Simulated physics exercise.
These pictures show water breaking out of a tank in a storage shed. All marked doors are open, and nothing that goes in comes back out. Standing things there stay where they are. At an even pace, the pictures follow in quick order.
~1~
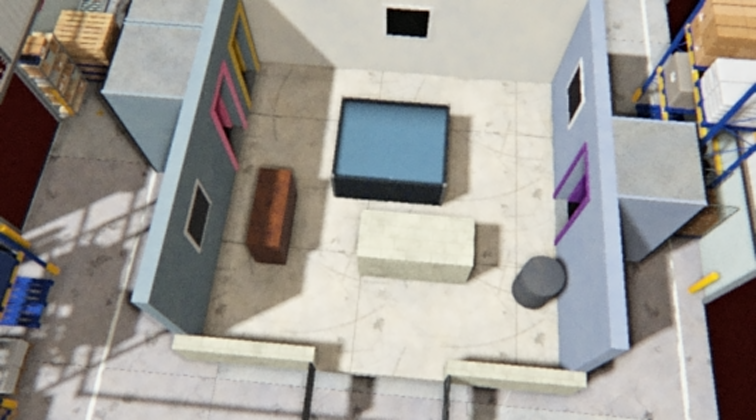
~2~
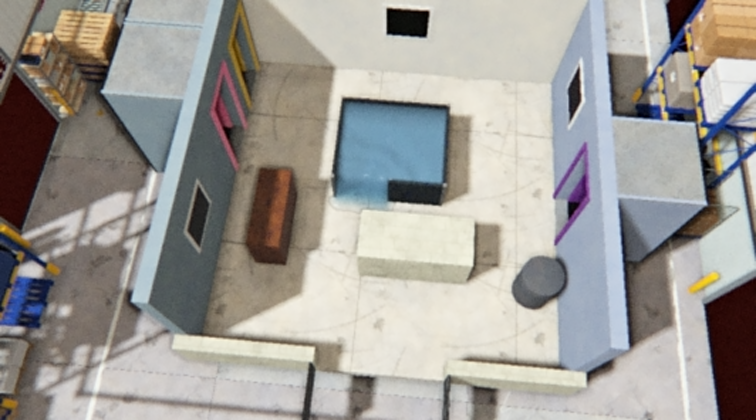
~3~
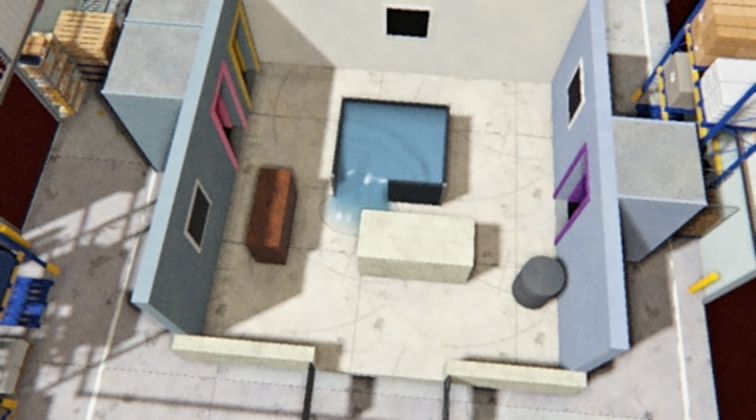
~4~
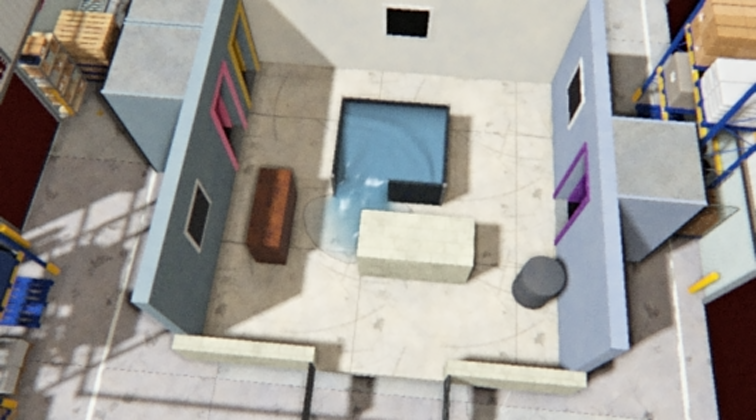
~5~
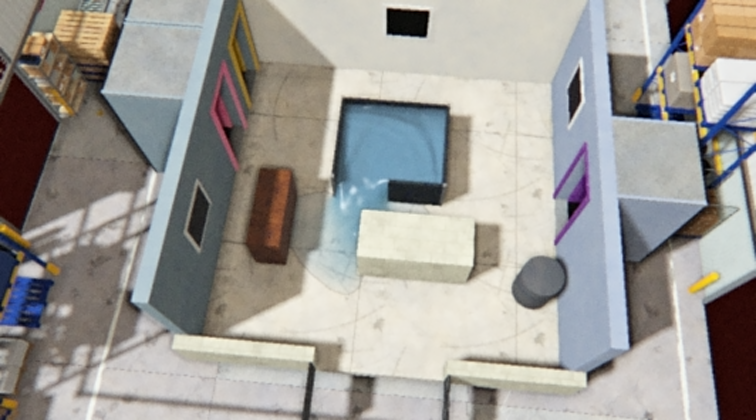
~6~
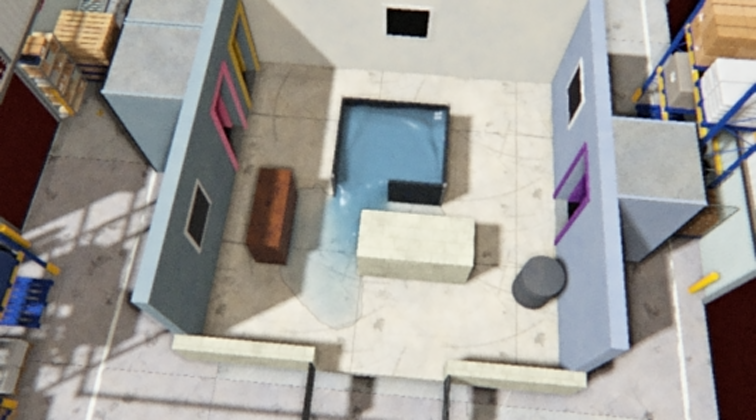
Water pouring from a gap in a blue tank, spreading across the pale floor between a brown block and a cream block.
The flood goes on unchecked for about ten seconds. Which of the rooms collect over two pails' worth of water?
As I see it, the purple door will get more than two buckets; the pink door will get two buckets at most; the yellow door will get more than two buckets.
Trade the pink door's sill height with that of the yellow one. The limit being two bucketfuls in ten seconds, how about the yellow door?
The yellow door door copes.
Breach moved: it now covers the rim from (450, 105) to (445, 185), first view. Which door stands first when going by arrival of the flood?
It is the purple door.
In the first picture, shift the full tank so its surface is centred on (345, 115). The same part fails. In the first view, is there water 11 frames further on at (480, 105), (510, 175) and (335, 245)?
Result: Spared; spared; inundated.
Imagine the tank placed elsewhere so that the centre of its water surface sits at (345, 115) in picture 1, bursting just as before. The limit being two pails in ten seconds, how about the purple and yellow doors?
In short: Purple holds; yellow is over.
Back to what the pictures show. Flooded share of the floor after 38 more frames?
By my count, 85 percent.
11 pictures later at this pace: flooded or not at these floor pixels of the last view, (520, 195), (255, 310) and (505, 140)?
Result, in order: Waterlogged / waterlogged / unflooded.
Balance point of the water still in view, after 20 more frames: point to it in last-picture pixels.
The balance point is around (355, 221).
A moment on, water covers 25 % of the floor; the purple door wet at the sill, nothing in, the pink door not reached, the yellow door not reached.
Next, water covers 35 % of the floor; the purple door under two buckets in, the pink door not reached, the yellow door not reached.
Then, water covers 55 % of the floor; the purple door far over two buckets in, the pink door wet at the sill, nothing in, the yellow door not reached.
Later, water covers 85 % of the floor; the purple door far over two buckets in, the pink door wet at the sill, nothing in, the yellow door under two buckets in.
In the end, water covers 95 % of the floor; the purple door far over two buckets in, the pink door wet at the sill, nothing in, the yellow door over two buckets in.
